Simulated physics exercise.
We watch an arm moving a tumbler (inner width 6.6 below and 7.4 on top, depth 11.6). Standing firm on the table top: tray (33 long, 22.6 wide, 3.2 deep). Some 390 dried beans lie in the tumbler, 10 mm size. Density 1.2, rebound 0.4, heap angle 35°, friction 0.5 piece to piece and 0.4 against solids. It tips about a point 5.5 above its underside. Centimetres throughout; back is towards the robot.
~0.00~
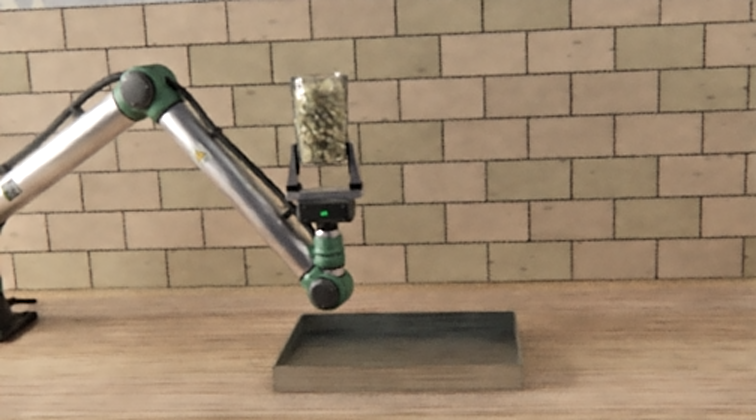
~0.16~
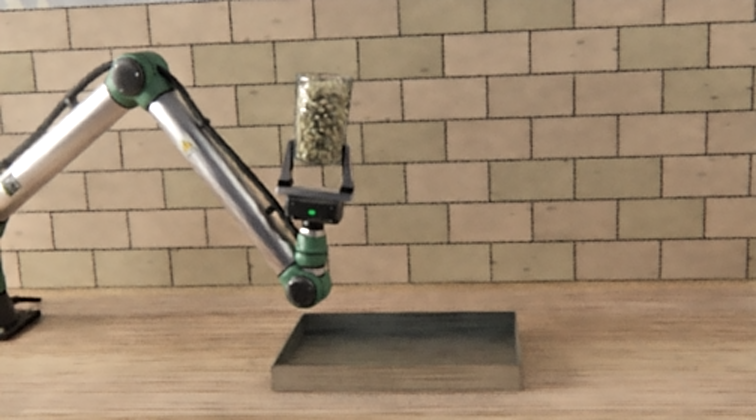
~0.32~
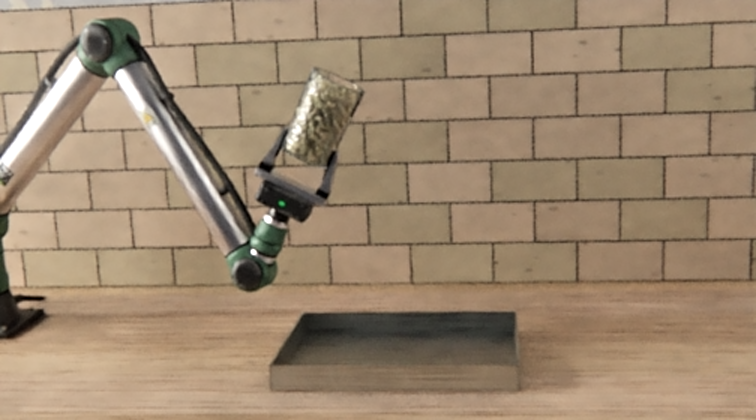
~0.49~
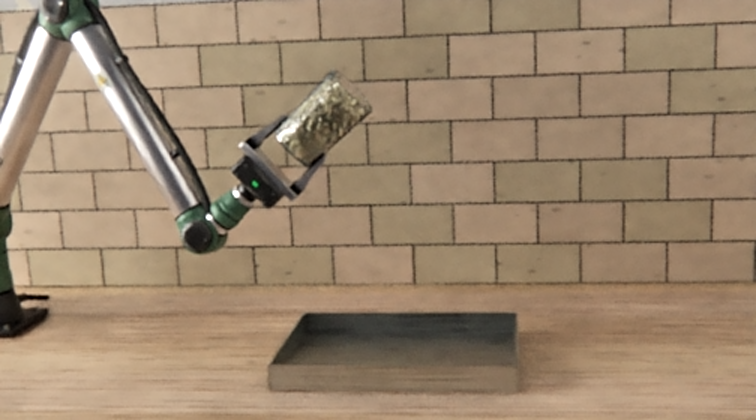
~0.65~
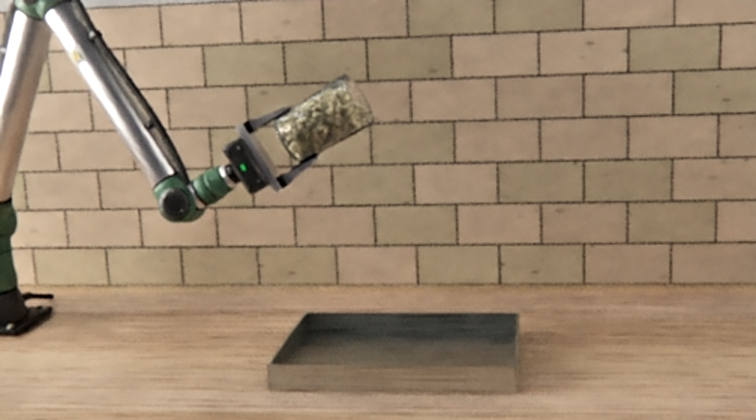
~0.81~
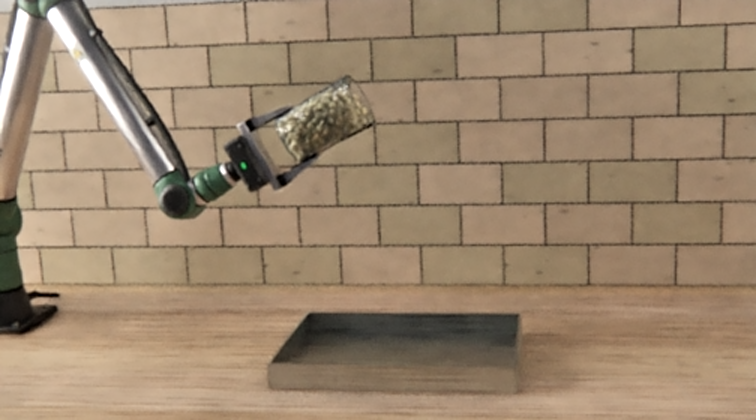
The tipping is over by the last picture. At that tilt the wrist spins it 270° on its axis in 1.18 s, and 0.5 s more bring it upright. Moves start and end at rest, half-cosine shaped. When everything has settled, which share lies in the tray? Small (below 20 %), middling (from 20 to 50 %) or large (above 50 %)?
Share in the tray: Small (below 20 %).
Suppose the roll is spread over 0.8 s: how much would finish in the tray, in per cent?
Then about 0 per cent.
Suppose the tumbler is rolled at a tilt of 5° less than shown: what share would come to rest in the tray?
It would be near 0 per cent.
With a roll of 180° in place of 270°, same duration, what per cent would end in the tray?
Then about 5 per cent.
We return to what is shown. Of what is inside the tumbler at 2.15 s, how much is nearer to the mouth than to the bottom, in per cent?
Roughly 45 per cent.
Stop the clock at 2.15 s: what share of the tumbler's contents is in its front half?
Some 45 per cent.
After 1.48 s, tipped 63°, highest piece 39 above the table; 384 in the tumbler, 3 in the tray.
After 2.15 s, tipped 48°, highest piece 40 above the table; 374 in the tumbler, 10 in the tray, 3 in flight or on a rim.
After 2.69 s, upright, highest piece 41 above the table; 374 in the tumbler, 13 in the tray.
After 3.39 s, upright, highest piece 41 above the table; 374 in the tumbler, 13 in the tray.
In the end, 374 in the tumbler, 13 in the tray. That is 3 % in the tray.
